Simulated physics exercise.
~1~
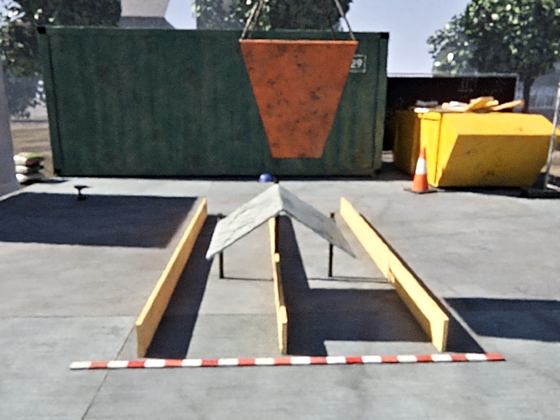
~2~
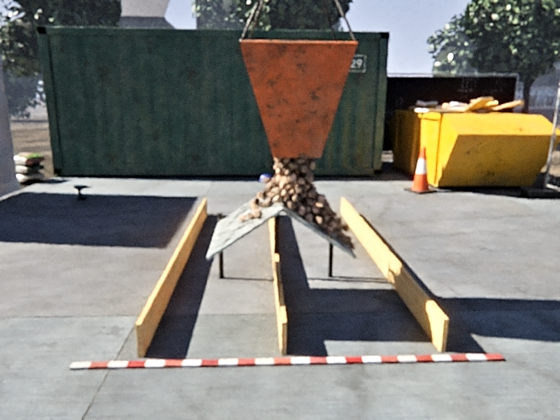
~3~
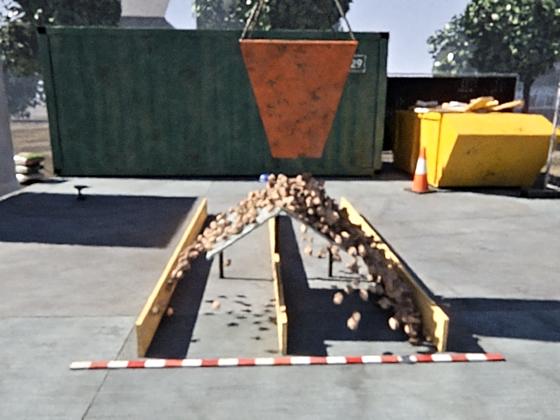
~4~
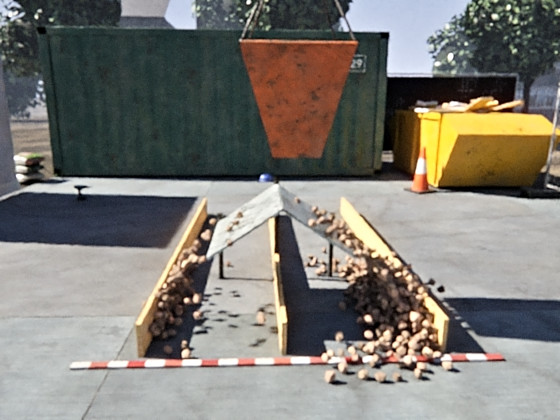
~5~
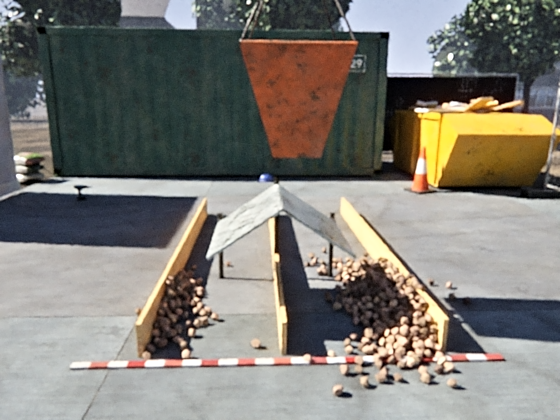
Brown stones, hidden at first inside an orange skip hanging above a peaked steel roof, pour from its bottom onto the ridge. They heap up over the peak, then spread down both slopes, with far more heading right than left. As the skip empties, stones tumble off the steel into two bays marked by yellow planks, and some roll toward the red and white staff in front. The last ones leave the slopes bare. A large pile rests in the right bay, a much smaller one lies in the left, and a few stones sit beyond the right plank.
